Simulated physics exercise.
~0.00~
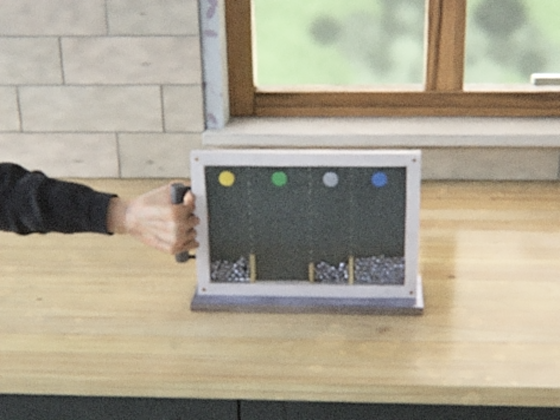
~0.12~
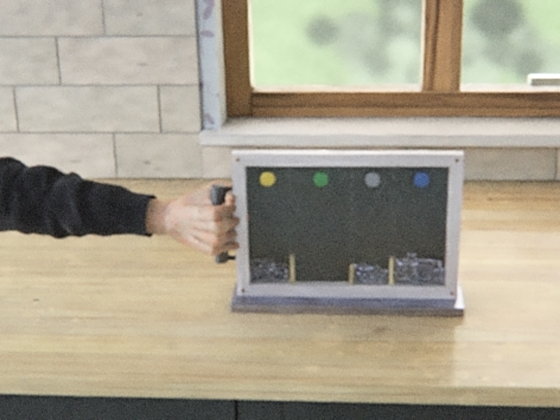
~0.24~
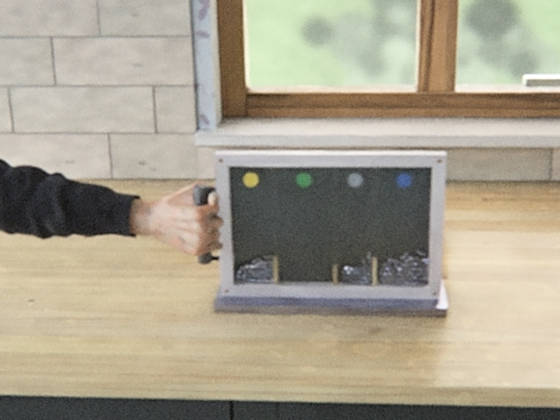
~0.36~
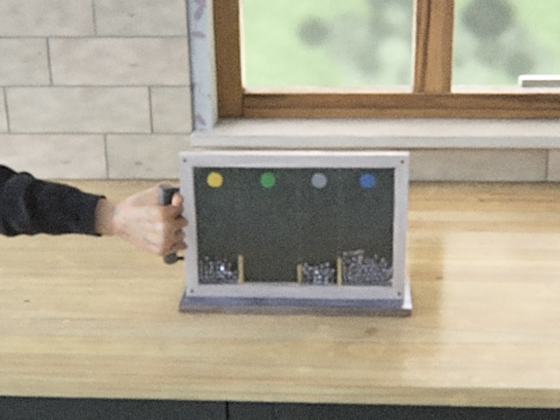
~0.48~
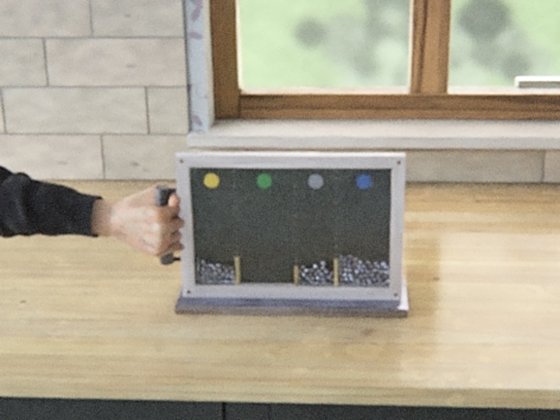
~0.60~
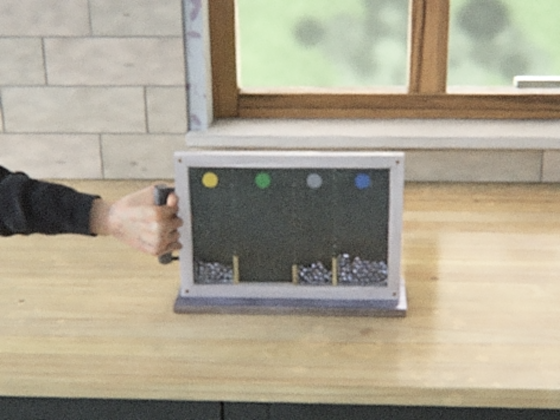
A hand in a dark sleeve slid an upright tray of small steel balls right along a wooden counter and then back left, jostling the piles, which settled with the most under the blue sticker and none under the green.
